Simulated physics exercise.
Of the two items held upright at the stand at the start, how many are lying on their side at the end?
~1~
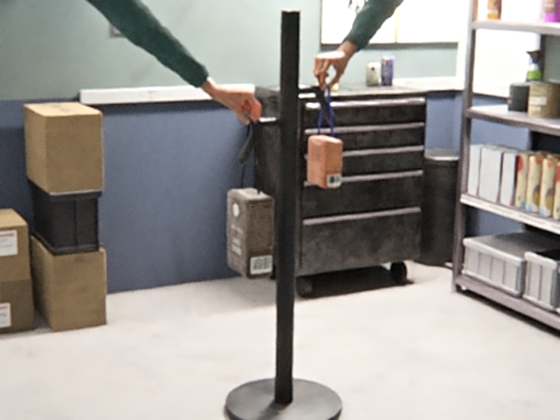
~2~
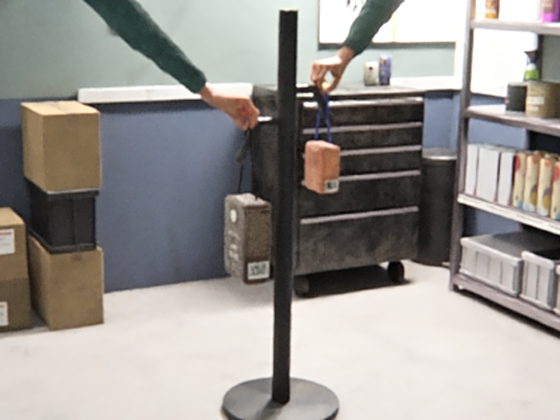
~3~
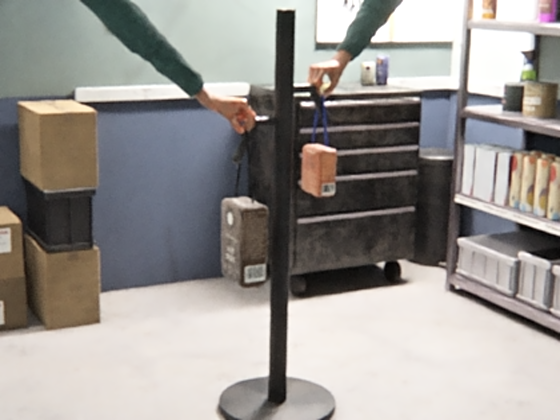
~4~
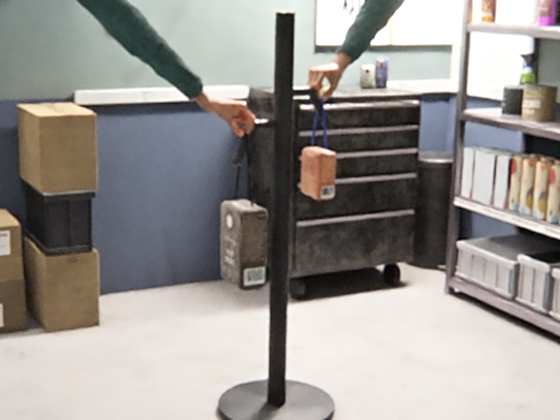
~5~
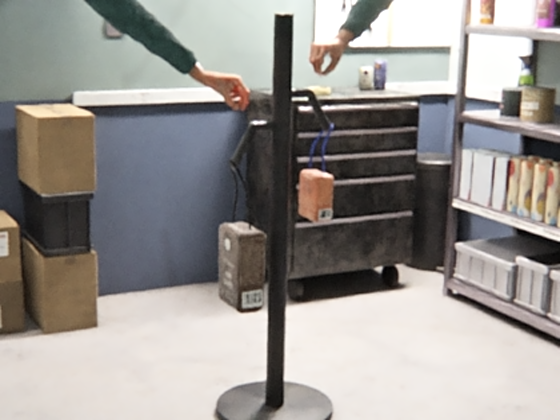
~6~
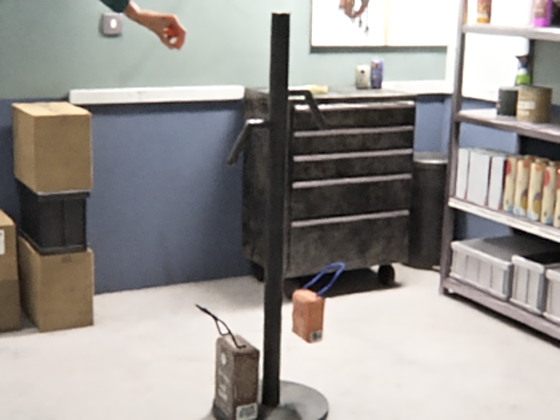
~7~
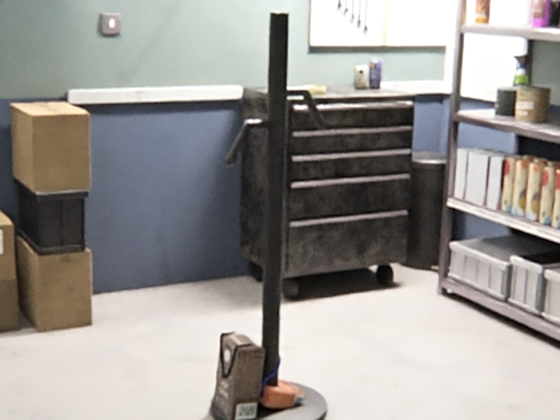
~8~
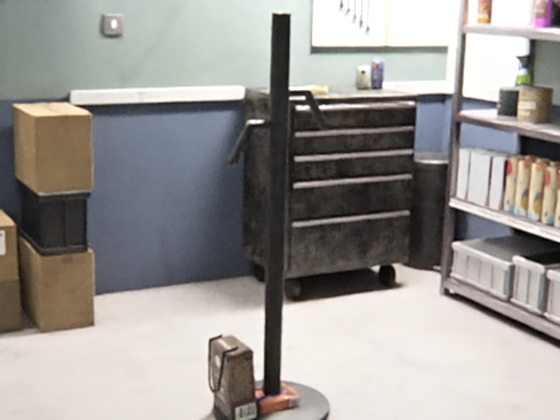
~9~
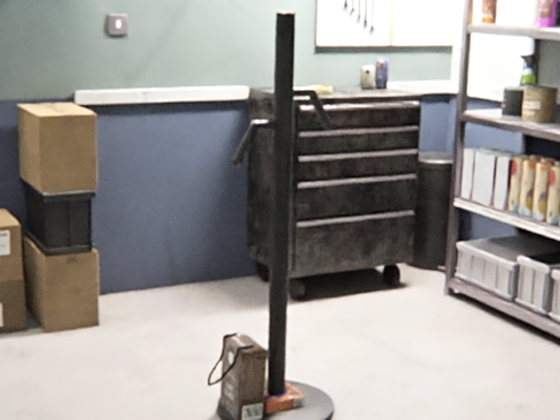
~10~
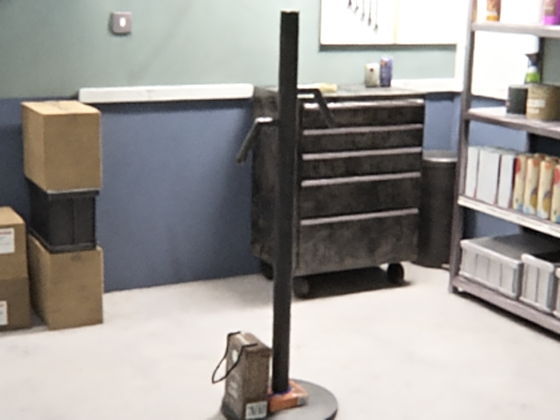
One of them is lying on its side at the end, the orange pouch, while the brown sack stays upright on the floor.
